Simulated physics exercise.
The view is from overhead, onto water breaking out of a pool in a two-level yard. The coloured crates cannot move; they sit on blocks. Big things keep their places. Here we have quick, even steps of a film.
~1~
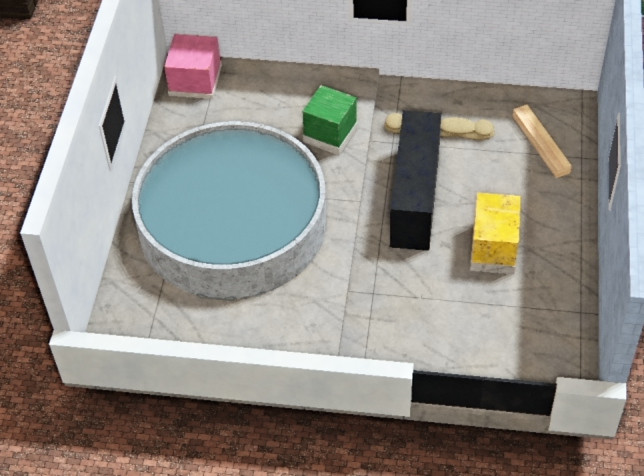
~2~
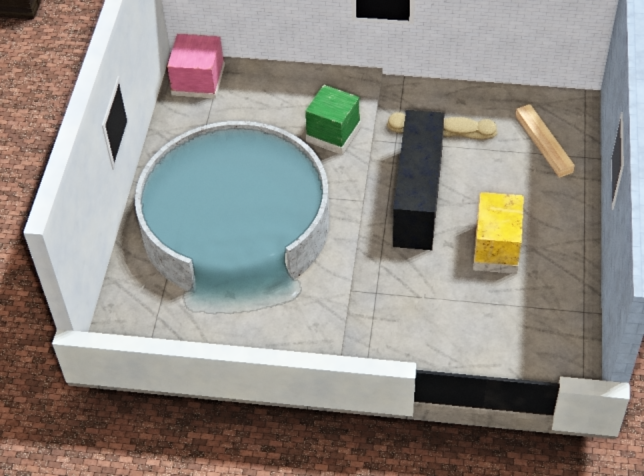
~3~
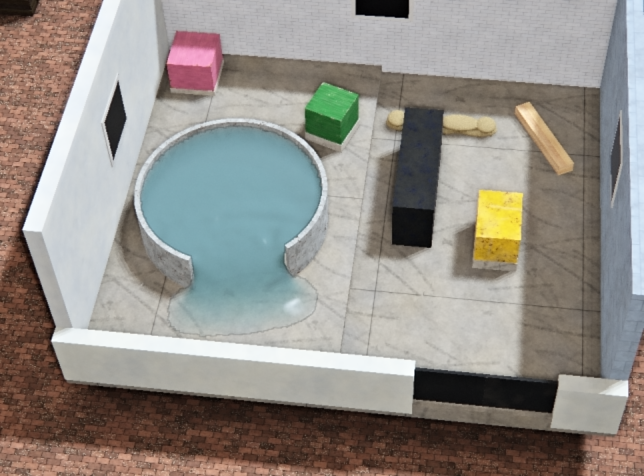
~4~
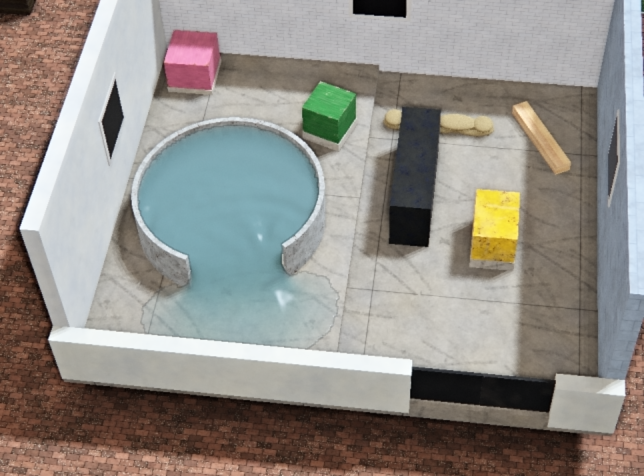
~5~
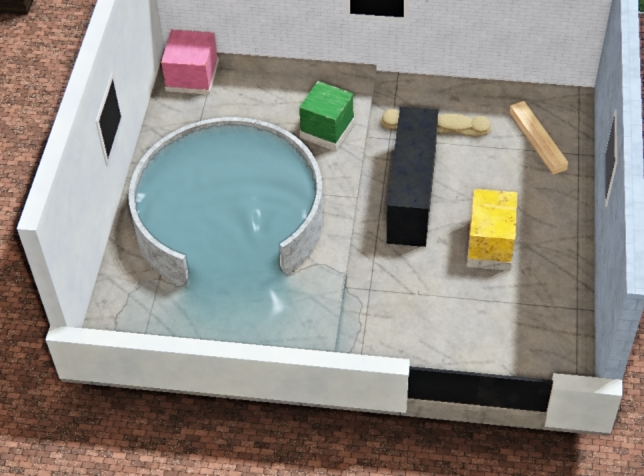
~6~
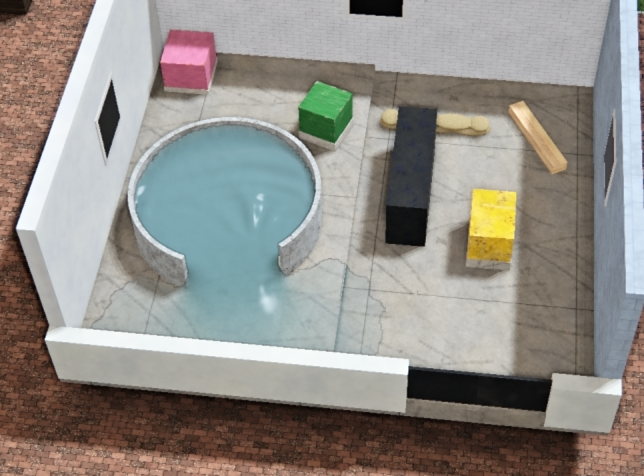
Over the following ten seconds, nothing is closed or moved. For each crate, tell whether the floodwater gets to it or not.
Crate by crate: Yellow crate - not reached; green crate - not reached; pink crate - reached.
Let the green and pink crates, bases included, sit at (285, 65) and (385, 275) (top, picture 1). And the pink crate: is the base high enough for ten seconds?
The pink crate: Reached.
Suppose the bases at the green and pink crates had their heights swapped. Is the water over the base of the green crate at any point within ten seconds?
The green crate is not reached.
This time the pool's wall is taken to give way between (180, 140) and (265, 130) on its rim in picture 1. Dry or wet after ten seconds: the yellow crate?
I'd say the yellow crate is untouched.
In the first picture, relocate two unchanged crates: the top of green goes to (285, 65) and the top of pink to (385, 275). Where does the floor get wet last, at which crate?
The green one comes last.
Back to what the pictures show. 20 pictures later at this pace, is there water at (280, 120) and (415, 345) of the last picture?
Clear, then swamped.
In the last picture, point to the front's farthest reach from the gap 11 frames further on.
The wet point farthest out is around (592, 406).
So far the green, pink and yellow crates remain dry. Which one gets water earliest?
I'd go with the yellow one.
A moment on, water covers 15 % of the floor; the yellow crate not reached, the green crate not reached, the pink crate not reached.
Next, water covers 30 % of the floor; the yellow crate not reached, the green crate not reached, the pink crate not reached.
Then, water covers 50 % of the floor; the yellow crate water round its plinth, the green crate not reached, the pink crate water round its plinth.
Later, water covers 85 % of the floor; the yellow crate water round its plinth, the green crate water round its plinth, the pink crate water round its plinth.
In the end, water covers 90 % of the floor; the yellow crate stayed above the water, the green crate stayed above the water, the pink crate was topped.
